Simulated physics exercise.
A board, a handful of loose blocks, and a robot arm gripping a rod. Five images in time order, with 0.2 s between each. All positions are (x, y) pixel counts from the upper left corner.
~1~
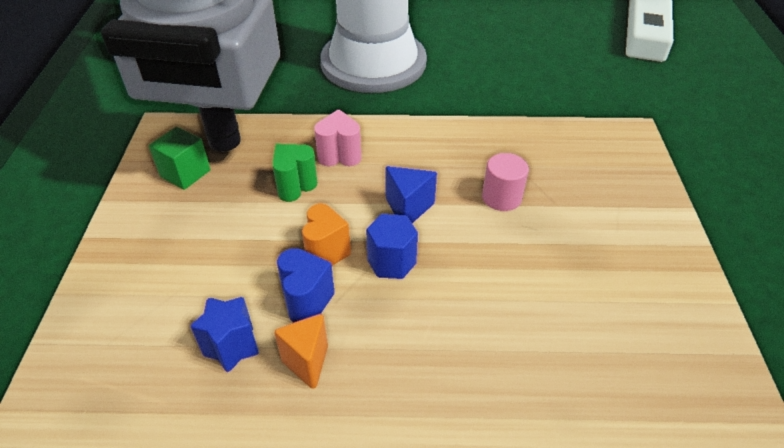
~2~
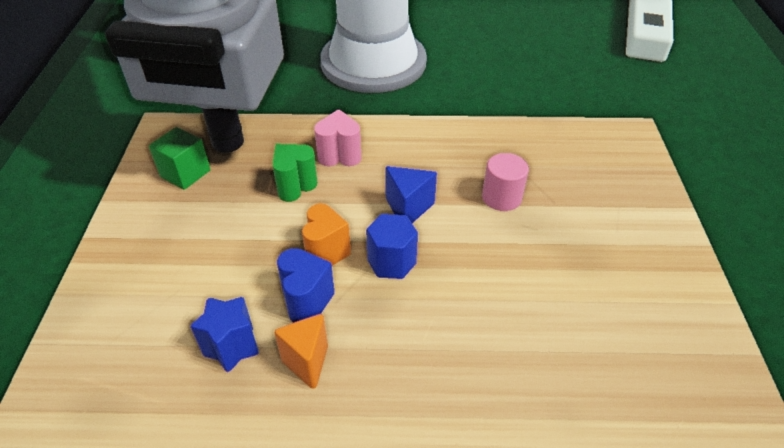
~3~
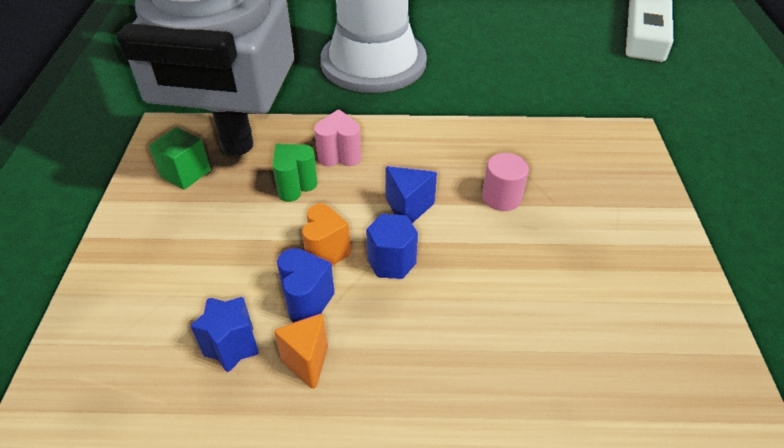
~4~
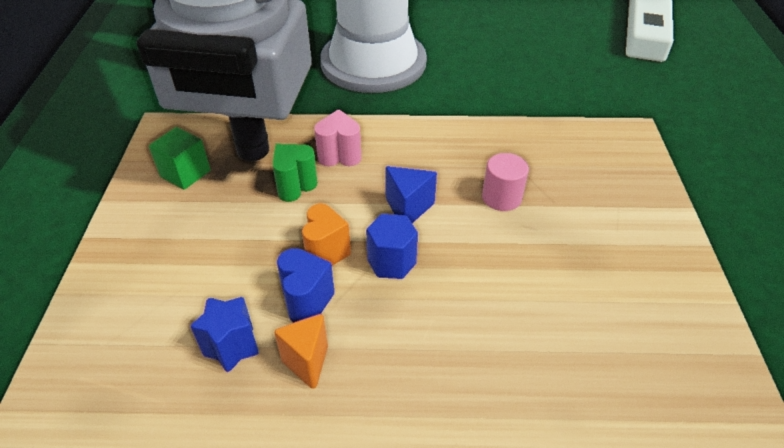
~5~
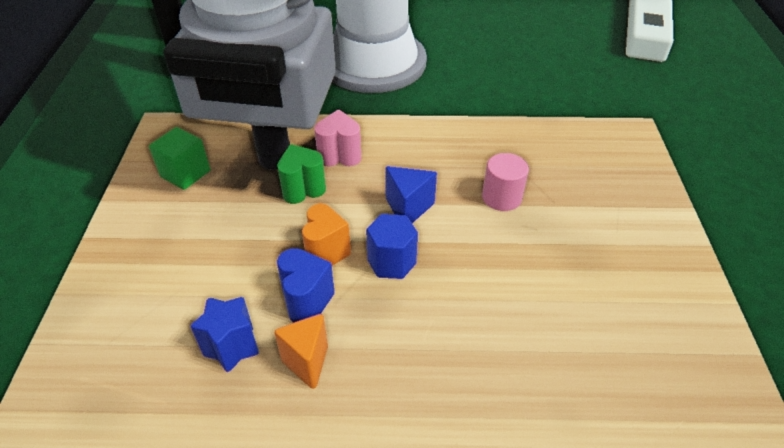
The clip opens on a wooden board scattered with green, pink, blue and orange blocks, with a robot arm holding a dark rod near the green block at upper left. The arm slides the rod rightward, away from that block, and then nudges the green heart-shaped block slightly right while the others stay still.
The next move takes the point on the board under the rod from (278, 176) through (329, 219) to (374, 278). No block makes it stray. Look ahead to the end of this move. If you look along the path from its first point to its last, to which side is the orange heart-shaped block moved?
Right.
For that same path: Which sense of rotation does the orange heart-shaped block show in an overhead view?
Viewed from above, clockwise.
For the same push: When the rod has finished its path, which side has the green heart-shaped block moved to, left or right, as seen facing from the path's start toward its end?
It gets pushed left.
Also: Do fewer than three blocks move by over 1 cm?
Answer: No.
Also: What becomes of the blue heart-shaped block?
Here the blue heart-shaped block moves off its spot.
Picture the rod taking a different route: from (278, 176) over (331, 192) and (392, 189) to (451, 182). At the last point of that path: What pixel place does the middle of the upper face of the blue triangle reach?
The middle of the upper face of the blue triangle will lie at about (433, 180) in the picture.
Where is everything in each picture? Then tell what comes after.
In the first picture, rod tip (225, 143); block tops, green heart-shaped block (290, 155); blue heart-shaped block (301, 269); orange heart-shaped block (322, 221); blue hexagonal block (392, 230).
In the second picture, rod (229, 144); blocks unchanged.
In the third picture, rod (238, 147); blocks unchanged.
In the fourth picture, rod (254, 152); blocks unchanged.
In the fifth picture, rod (275, 160); green heart-shaped block (299, 158); blue heart-shaped block (301, 269); orange heart-shaped block (322, 221); blue hexagonal block (392, 230).
The first path, step by step. One third of the way, rod (311, 188); green heart-shaped block (339, 183).
Two thirds of the way, rod (343, 222); green heart-shaped block (378, 203), turned 15° anticlockwise; orange heart-shaped block (323, 236), turned 15° clockwise; blue hexagonal block (396, 232).
At the end, rod (374, 263); green heart-shaped block (387, 207), turned 40° anticlockwise; blue heart-shaped block (285, 285); orange heart-shaped block (329, 262), turned 95° clockwise; blue hexagonal block (416, 241).
